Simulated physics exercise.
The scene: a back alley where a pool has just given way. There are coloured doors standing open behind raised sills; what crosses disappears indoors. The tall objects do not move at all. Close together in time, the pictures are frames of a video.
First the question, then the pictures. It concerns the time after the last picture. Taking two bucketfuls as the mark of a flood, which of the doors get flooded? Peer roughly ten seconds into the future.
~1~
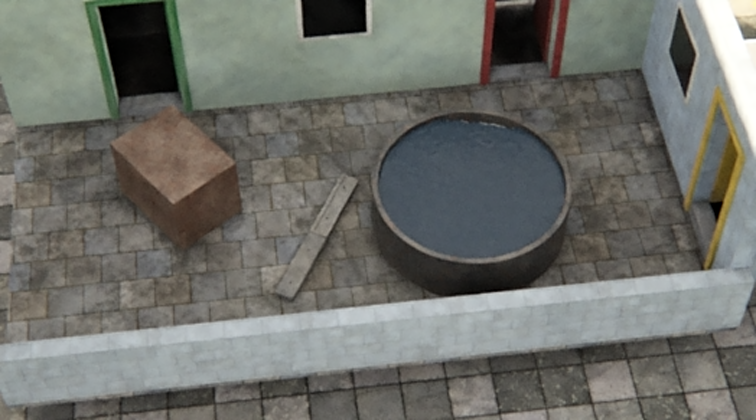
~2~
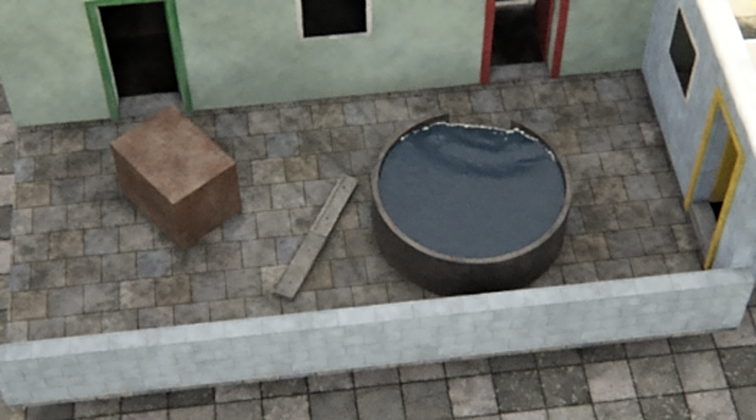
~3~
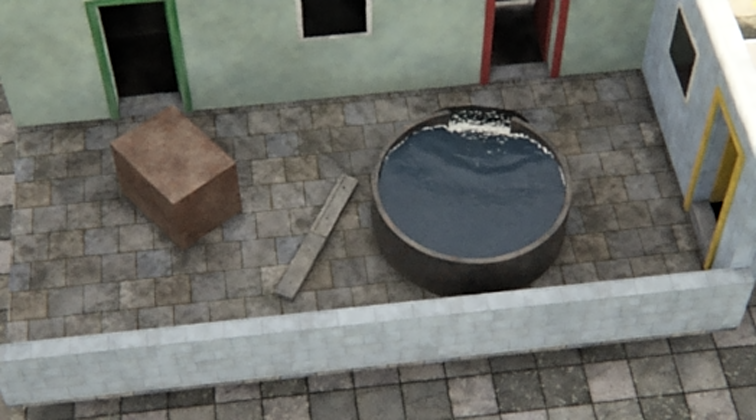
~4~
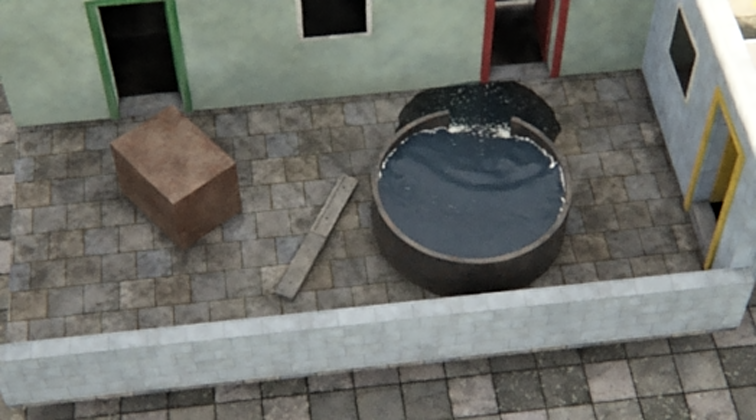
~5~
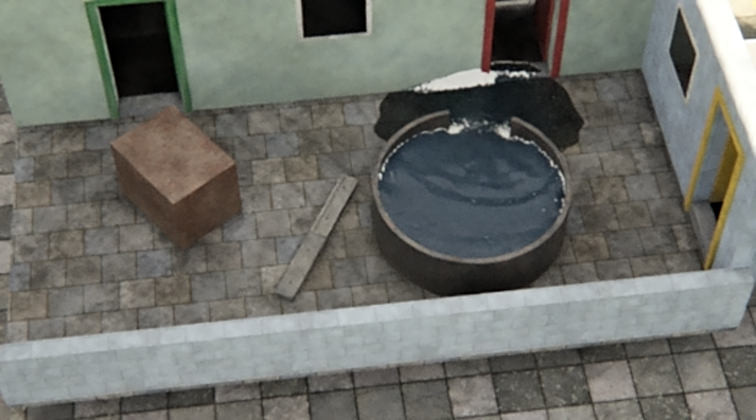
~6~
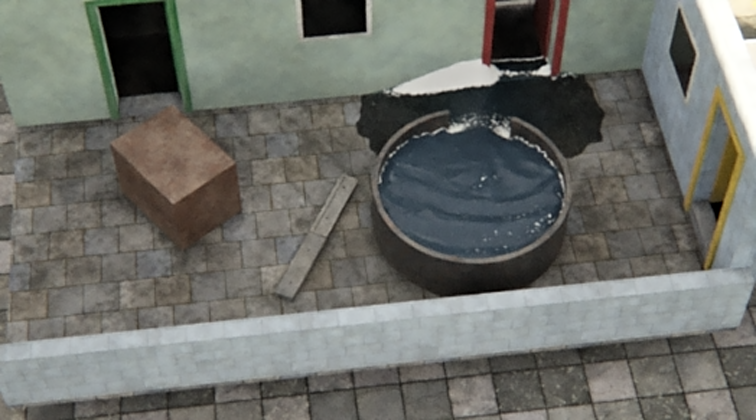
The green door stays below the mark, the yellow door stays below the mark, the red door gets flooded.
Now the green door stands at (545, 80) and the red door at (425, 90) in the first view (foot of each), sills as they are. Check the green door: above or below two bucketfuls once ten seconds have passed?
For the green door, the answer is that it crosses the line.
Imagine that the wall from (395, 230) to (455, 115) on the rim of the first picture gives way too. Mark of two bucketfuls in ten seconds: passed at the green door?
Green: Exceeds it.
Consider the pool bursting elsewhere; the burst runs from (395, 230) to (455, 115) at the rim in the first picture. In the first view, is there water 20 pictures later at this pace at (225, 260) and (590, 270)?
Respectively: Drenched and parched.
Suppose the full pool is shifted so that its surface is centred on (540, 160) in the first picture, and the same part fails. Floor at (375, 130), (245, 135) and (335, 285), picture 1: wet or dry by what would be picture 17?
Result: Inundated; spared; spared.
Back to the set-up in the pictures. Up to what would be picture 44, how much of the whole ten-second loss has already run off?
Near 70 in a hundred.
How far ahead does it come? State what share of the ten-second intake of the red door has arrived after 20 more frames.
Roughly 65 percent.
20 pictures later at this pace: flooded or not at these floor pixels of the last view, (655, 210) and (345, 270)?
In turn: Covered, not flooded.
A moment on, water covers 15 % of the floor; the green door not reached, the yellow door not reached, the red door far over two buckets in.
Next, water covers 30 % of the floor; the green door not reached, the yellow door not reached, the red door far over two buckets in.
Then, water covers 55 % of the floor; the green door wet at the sill, nothing in, the yellow door wet at the sill, nothing in, the red door far over two buckets in.
Later, water covers 75 % of the floor; the green door wet at the sill, nothing in, the yellow door wet at the sill, nothing in, the red door far over two buckets in.
In the end, water covers 95 % of the floor; the green door wet at the sill, nothing in, the yellow door wet at the sill, nothing in, the red door far over two buckets in.
